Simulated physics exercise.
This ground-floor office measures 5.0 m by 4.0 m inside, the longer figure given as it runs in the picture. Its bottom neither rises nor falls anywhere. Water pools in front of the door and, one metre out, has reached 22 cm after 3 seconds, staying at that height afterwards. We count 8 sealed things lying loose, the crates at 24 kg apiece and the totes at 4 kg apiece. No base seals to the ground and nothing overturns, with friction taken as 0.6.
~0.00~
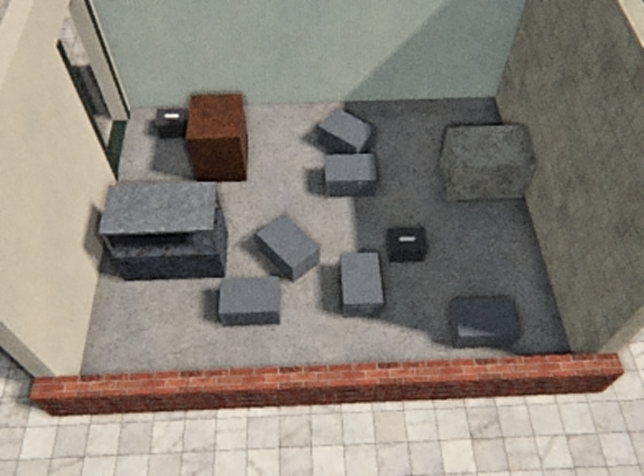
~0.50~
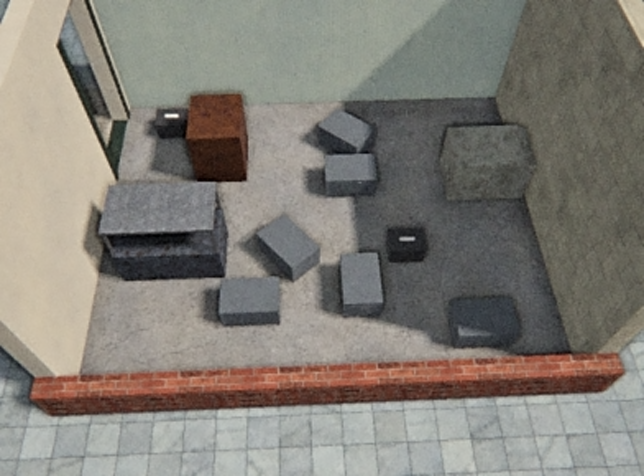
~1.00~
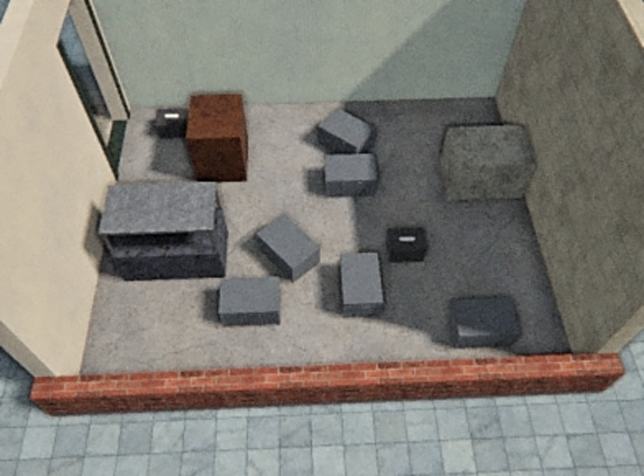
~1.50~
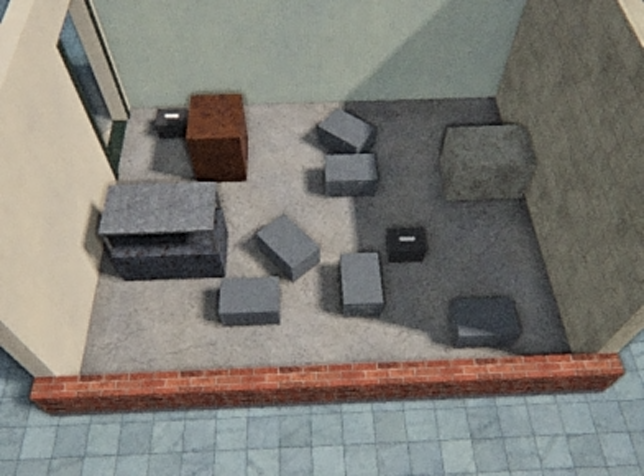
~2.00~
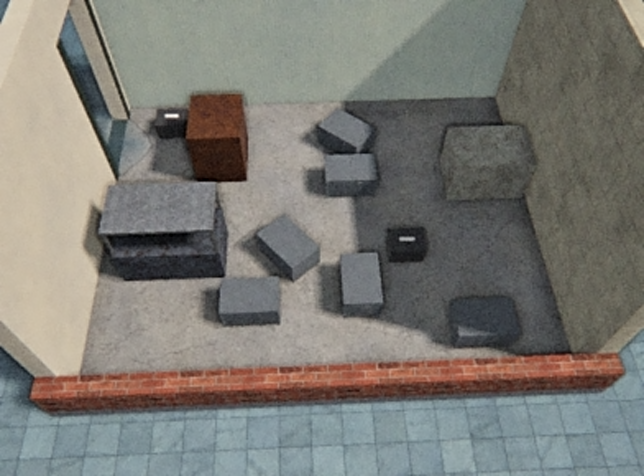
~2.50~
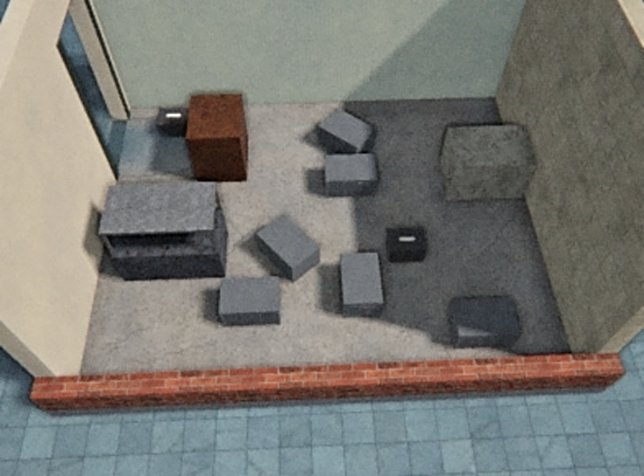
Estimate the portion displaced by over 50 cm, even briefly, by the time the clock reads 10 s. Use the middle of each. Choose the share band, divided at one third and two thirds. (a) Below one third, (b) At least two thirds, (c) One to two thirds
Option a: Below one third.
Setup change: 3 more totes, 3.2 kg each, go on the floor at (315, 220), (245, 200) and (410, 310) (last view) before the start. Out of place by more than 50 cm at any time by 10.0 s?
First one crosses the line, second one stays inside the line, third one stays inside the line.
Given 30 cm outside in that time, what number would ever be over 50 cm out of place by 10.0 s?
That would give 3.
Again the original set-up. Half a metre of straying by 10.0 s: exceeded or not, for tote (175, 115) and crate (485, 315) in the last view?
First beyond it, then within it.
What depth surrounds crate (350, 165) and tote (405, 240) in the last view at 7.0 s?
Roughly 4 and 2 cm.
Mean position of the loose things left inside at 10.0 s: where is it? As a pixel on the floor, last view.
The centre is close to (365, 239).
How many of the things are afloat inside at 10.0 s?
The number is 1.
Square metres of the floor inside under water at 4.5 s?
Wet: Near 5.0 m2.
After 3.5 s 1 of 8 are over 50 cm from their spots; 1 afloat.
After 4.5 s 1 of 8 are over 50 cm from their spots; 1 afloat.
After 7.0 s 1 of 8 are over 50 cm from their spots; 1 afloat.
After 10.0 s 1 of 8 are over 50 cm from their spots, and 1 have been at some point; 1 afloat.
